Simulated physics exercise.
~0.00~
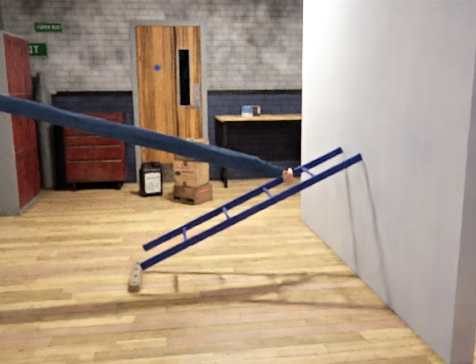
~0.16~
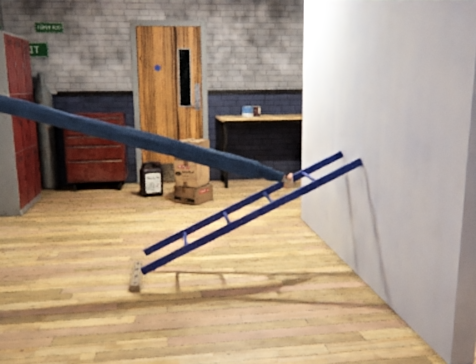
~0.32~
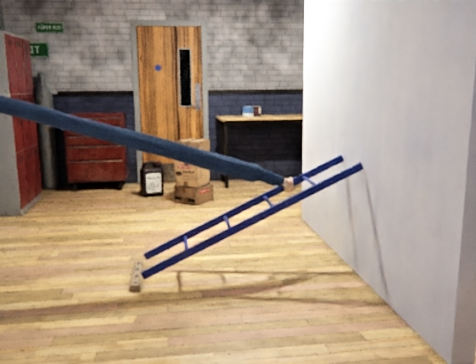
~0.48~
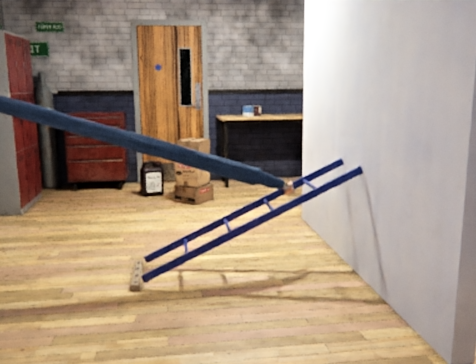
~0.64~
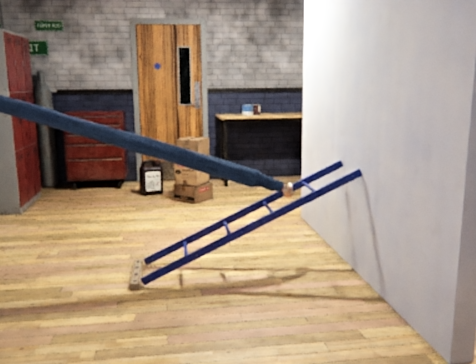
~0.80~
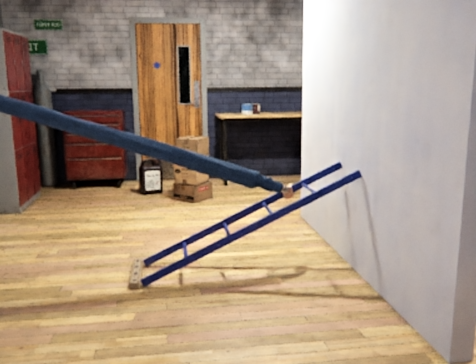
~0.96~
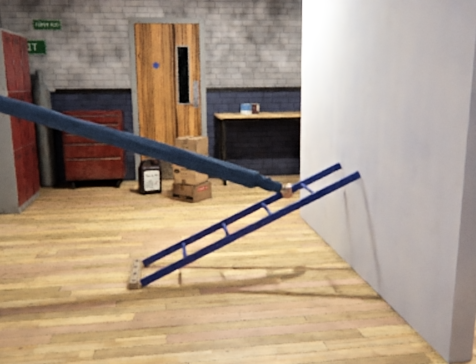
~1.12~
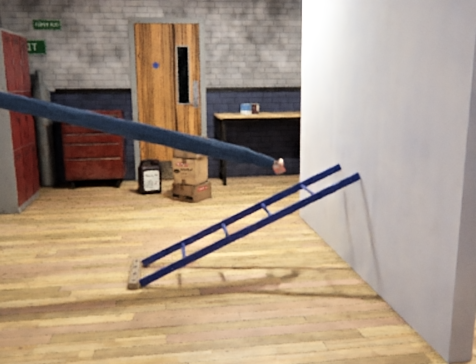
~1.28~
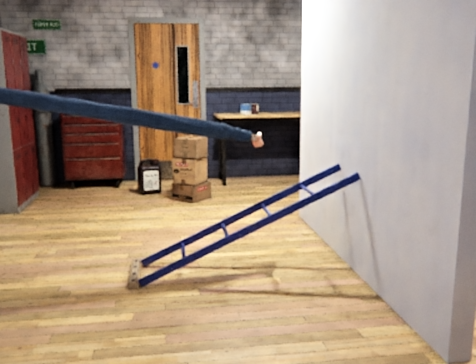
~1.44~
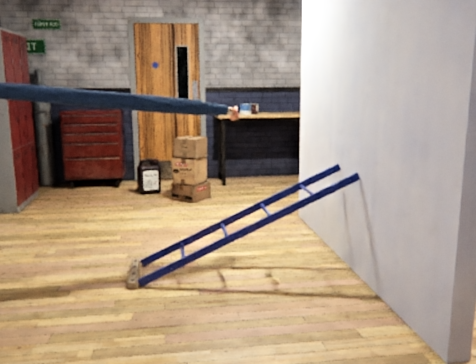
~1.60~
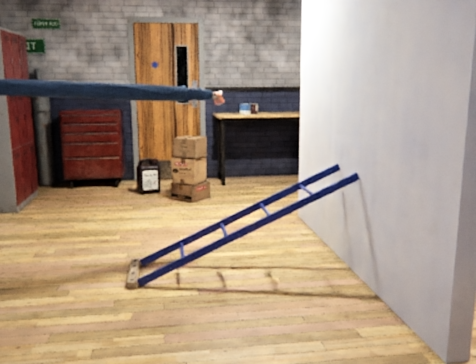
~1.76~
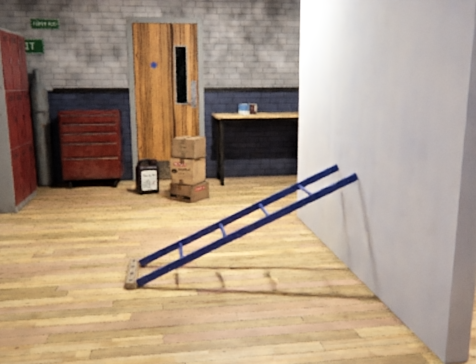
A blue ladder leaned at a low slant against a pale wall while a hand at the end of a long, dark-sleeved arm steadied it and eased it down slightly. The hand let go and withdrew to the left, and the ladder stayed up.
